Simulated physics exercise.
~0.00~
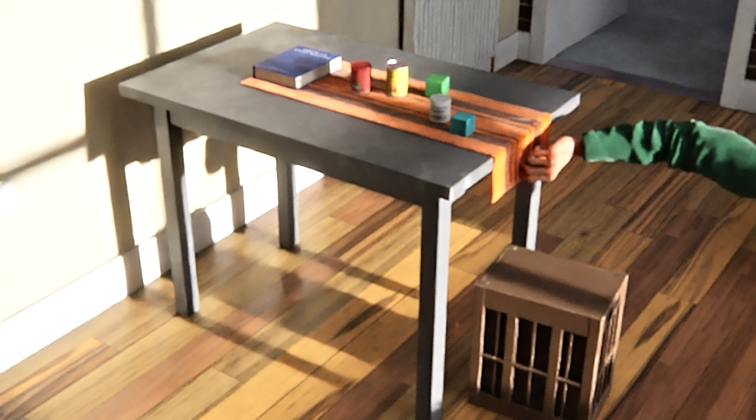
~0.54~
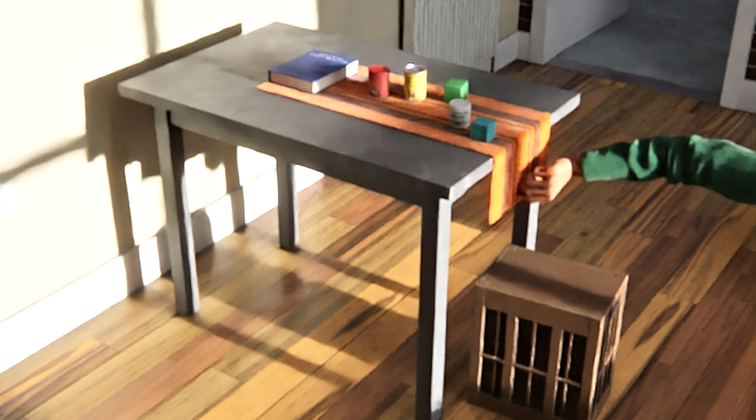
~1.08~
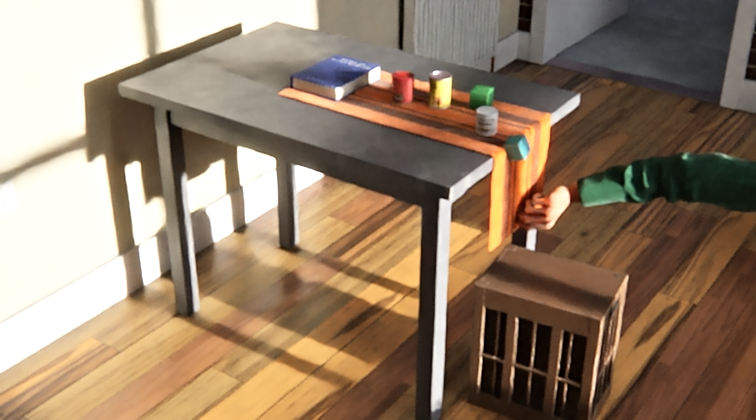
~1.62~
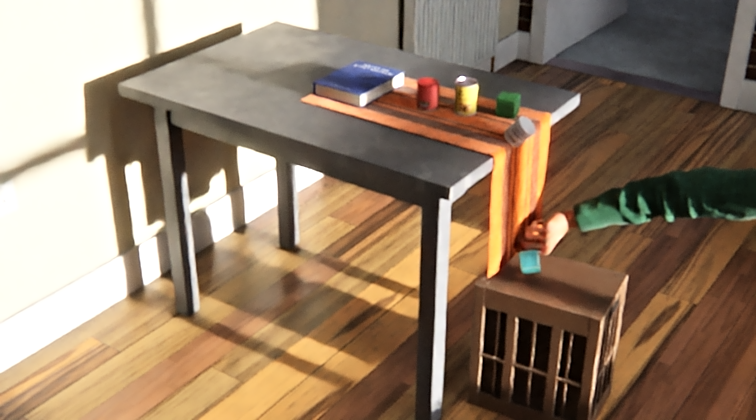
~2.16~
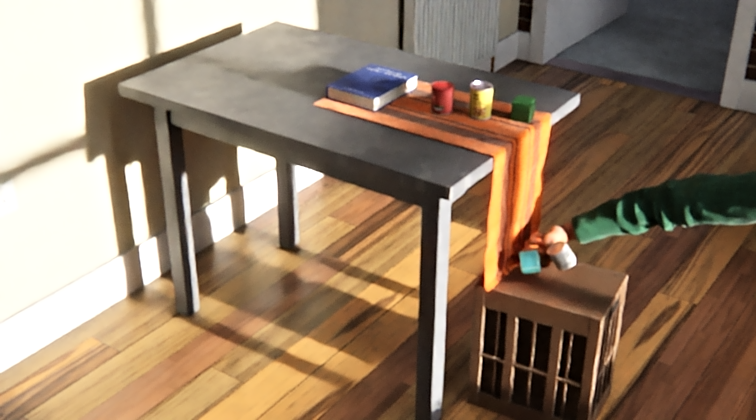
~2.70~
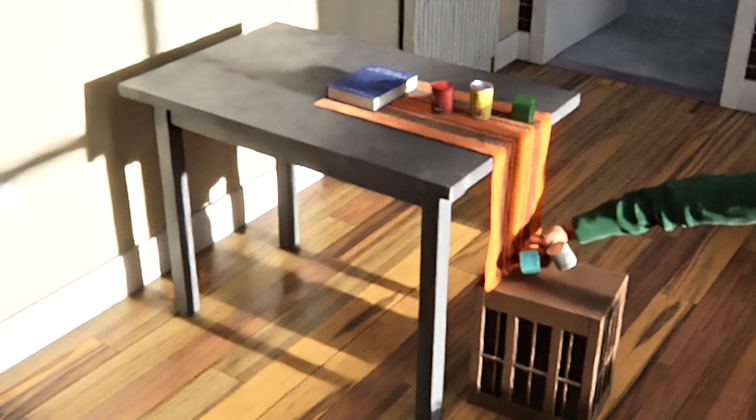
The footage shows a green-sleeved hand pulling an orange cloth over a gray table's right end, carrying a book, cans and blocks along; a turquoise cube, then a whitish pot, drop onto the brown crate below, while the other items remain on the table.
